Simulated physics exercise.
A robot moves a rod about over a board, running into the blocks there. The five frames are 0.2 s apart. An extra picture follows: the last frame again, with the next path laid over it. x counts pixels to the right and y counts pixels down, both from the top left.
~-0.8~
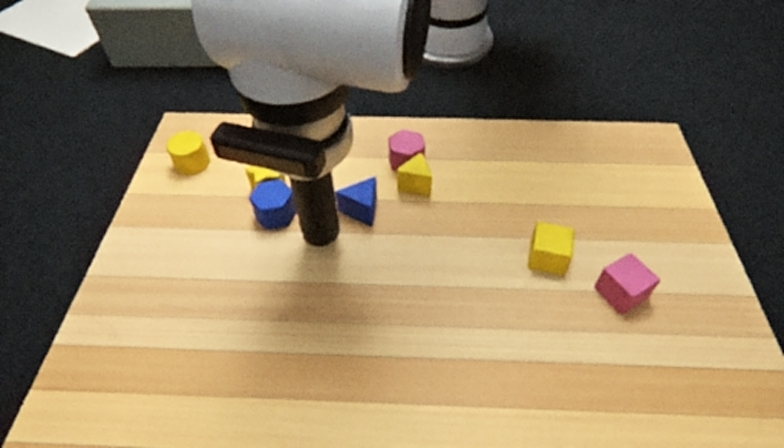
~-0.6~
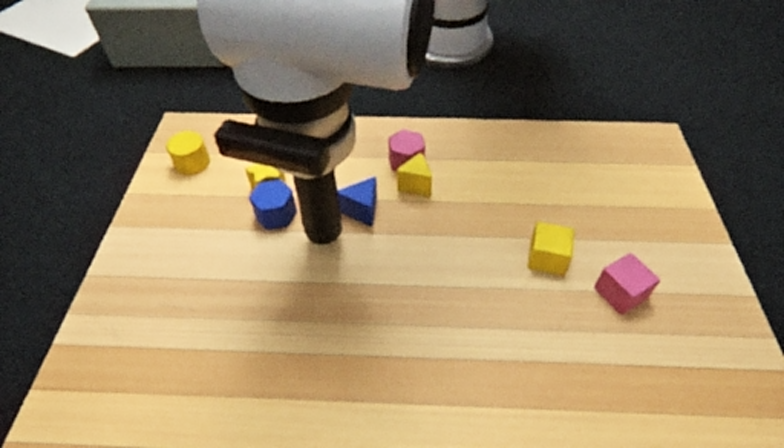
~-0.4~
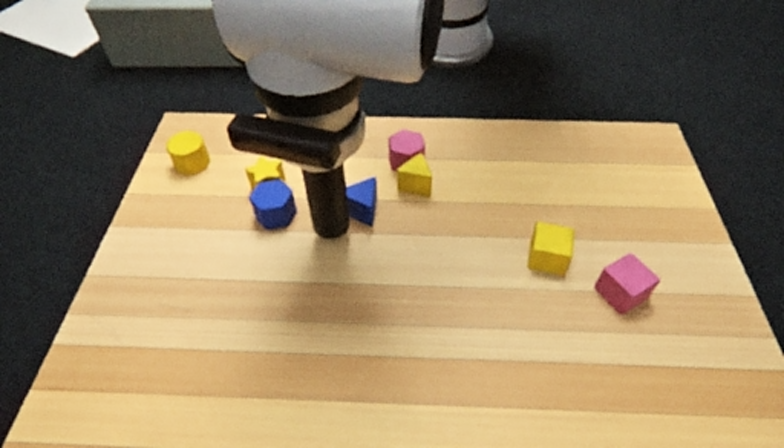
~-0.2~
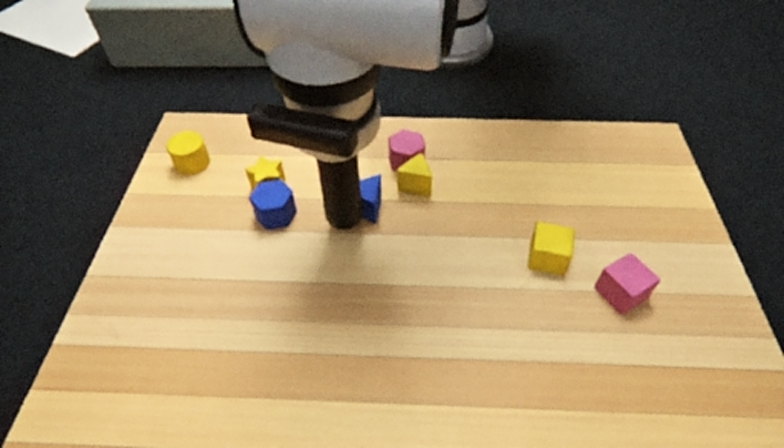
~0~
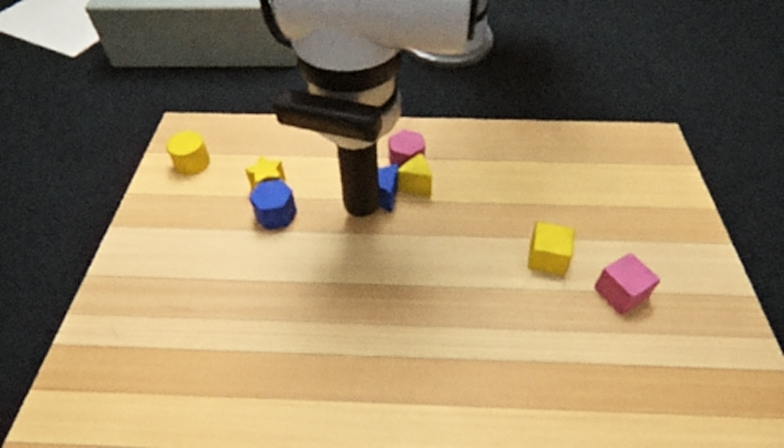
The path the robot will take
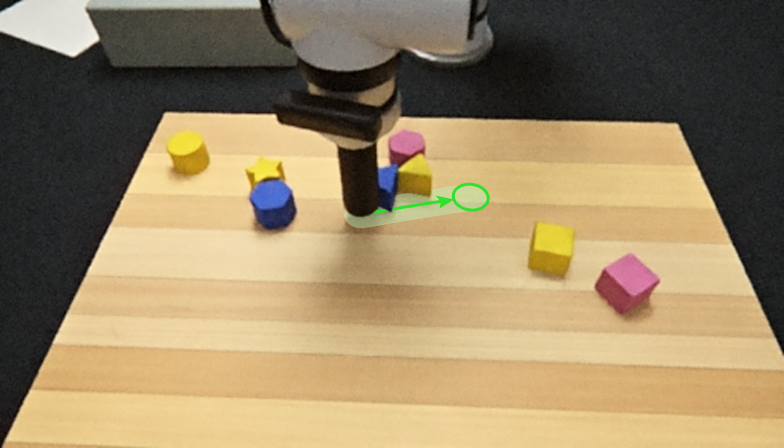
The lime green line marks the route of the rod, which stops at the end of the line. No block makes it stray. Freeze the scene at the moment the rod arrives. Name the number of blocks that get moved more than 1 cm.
I'd say two blocks get shifted by more than about 1 cm.
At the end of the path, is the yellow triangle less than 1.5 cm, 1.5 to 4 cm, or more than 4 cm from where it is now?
1.5 to 4 cm.
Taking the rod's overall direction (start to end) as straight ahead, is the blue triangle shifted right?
Short answer: No.
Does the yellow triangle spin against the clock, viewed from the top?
Answer: Yes.
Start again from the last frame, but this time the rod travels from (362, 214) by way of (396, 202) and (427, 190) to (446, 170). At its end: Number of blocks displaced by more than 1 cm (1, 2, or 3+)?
Once the path ends, three or more blocks will have shifted.
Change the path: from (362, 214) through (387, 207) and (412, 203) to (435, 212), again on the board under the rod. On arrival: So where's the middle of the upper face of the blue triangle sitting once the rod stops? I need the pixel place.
I think it will end close to (403, 160).
The line goes in a line from (362, 214) to (471, 197).
The first path, step by step. One third of the way, rod (399, 198); blue triangle (398, 165), turned 45° anticlockwise; pink six-sided block (407, 139); yellow triangle (425, 162), turned 35° clockwise.
Two thirds of the way, rod (437, 192); blue triangle (398, 165), turned 45° anticlockwise; pink six-sided block (407, 139); yellow triangle (433, 160).
At the end, rod (472, 187); blue six-sided block unmoved; blue triangle (398, 165), turned 45° anticlockwise; pink six-sided block (407, 139); yellow triangle (437, 160), turned 20° anticlockwise.
